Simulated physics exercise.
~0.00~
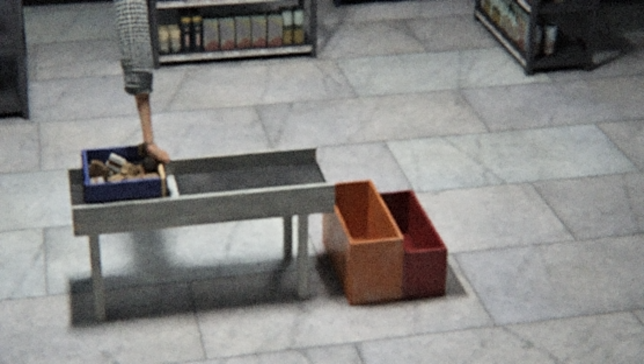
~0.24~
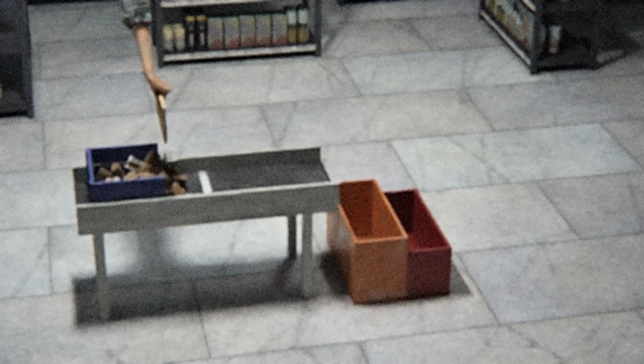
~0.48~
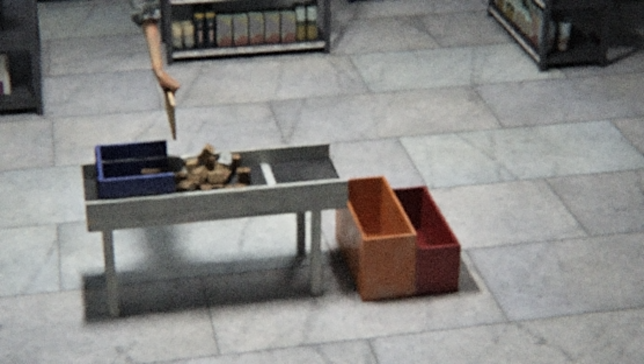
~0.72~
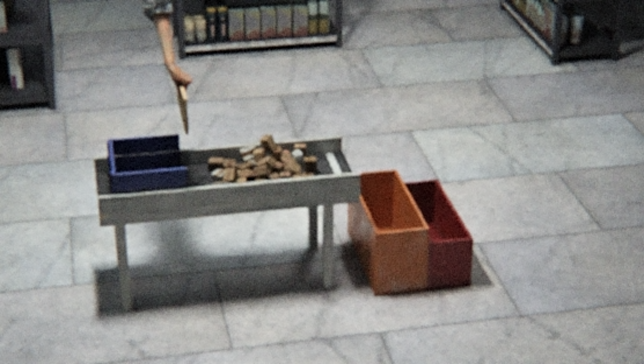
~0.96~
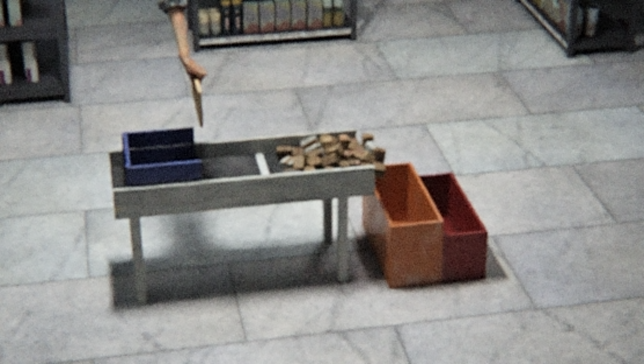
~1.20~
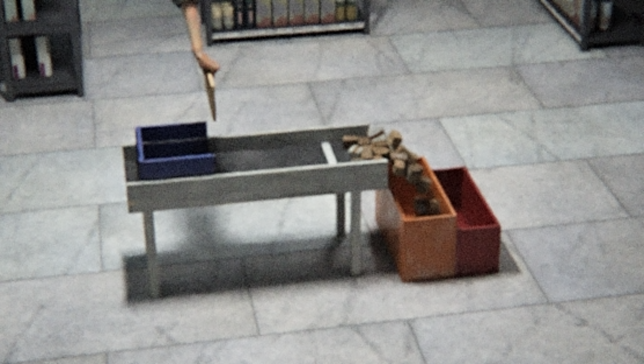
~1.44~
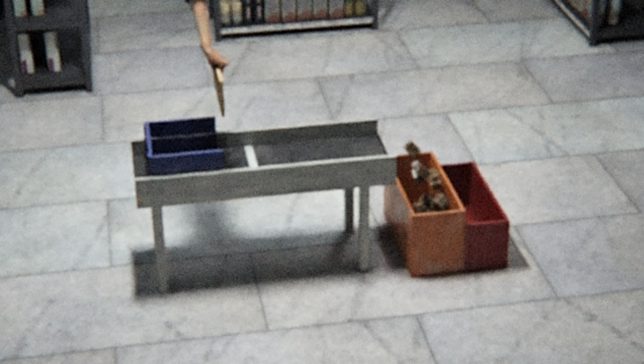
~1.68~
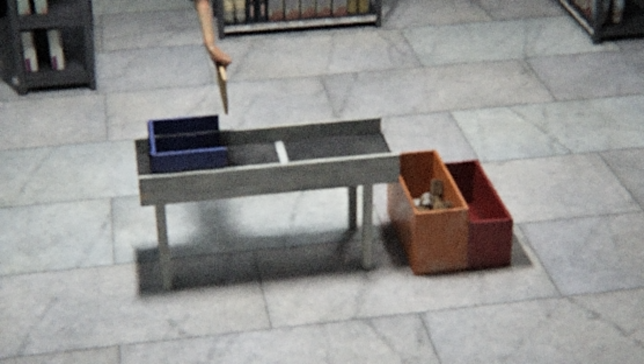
In the video, a hand lifts away from a blue pen on a grey belt table, and a loose heap of small brown parcels slides out to the right, travels along the belt, and tumbles off the end into the orange box, leaving the red box beyond it empty.
